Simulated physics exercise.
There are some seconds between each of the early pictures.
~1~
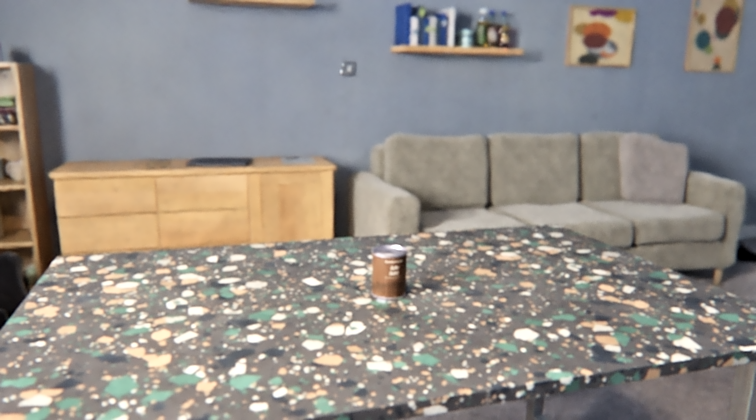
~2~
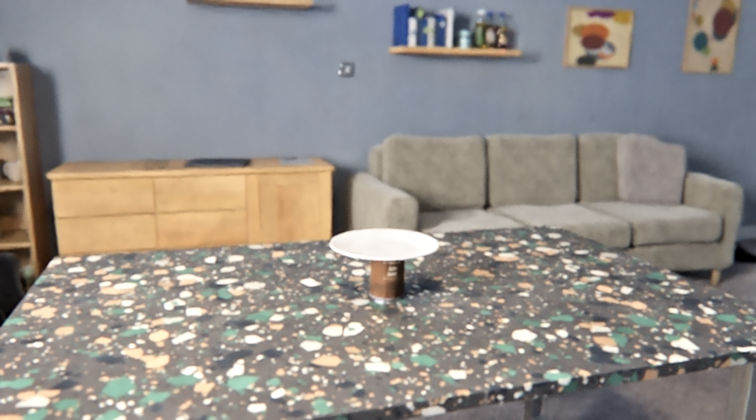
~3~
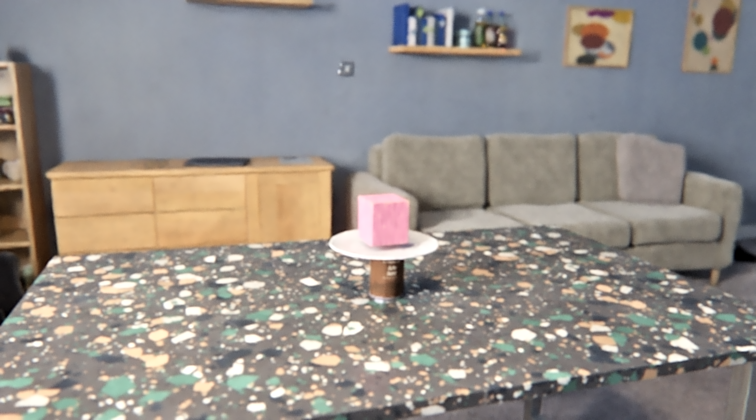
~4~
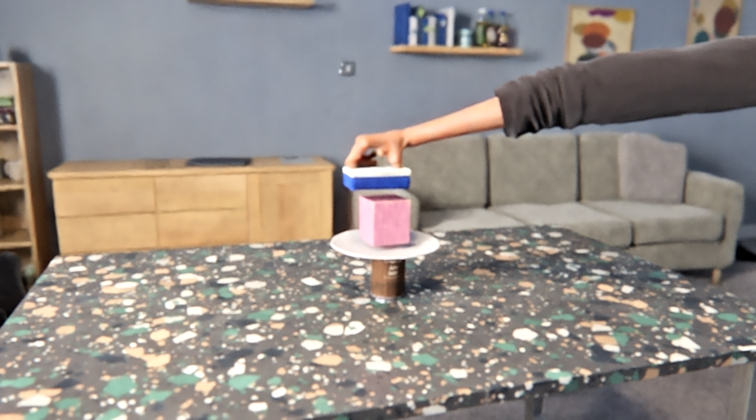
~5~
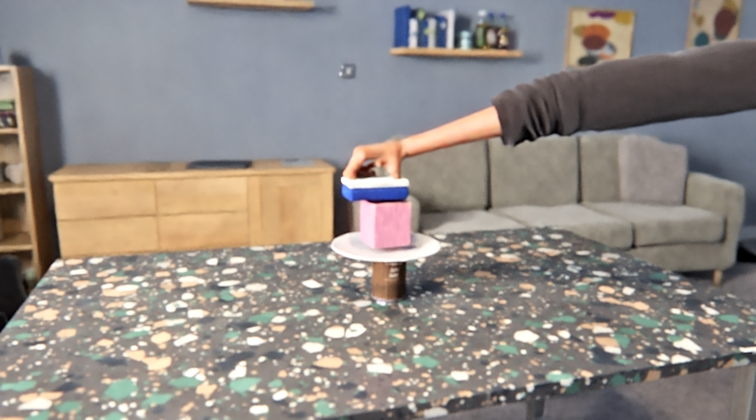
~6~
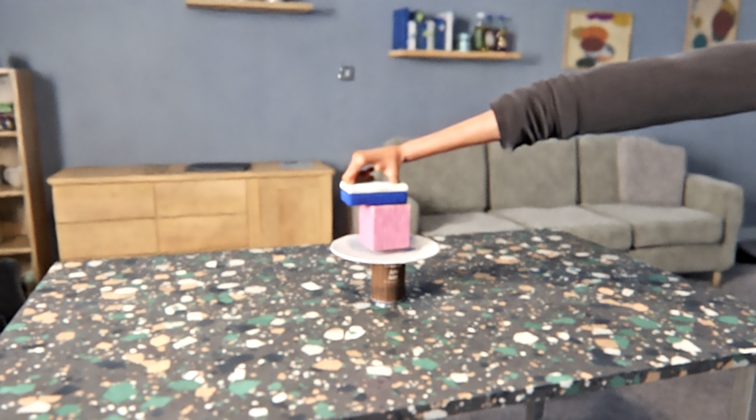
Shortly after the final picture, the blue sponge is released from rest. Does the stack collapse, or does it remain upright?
Nothing drops.
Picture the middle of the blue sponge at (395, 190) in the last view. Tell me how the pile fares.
Result: Pile standing.
Then, 0.30 s past the last view, nothing moves.
Then, 1.10 s past the last view, blue sponge resting near (374, 194).
Finally, all 4 still in place. Final places as the last picture's camera would see them, blue sponge near (374, 194). The pile holds.
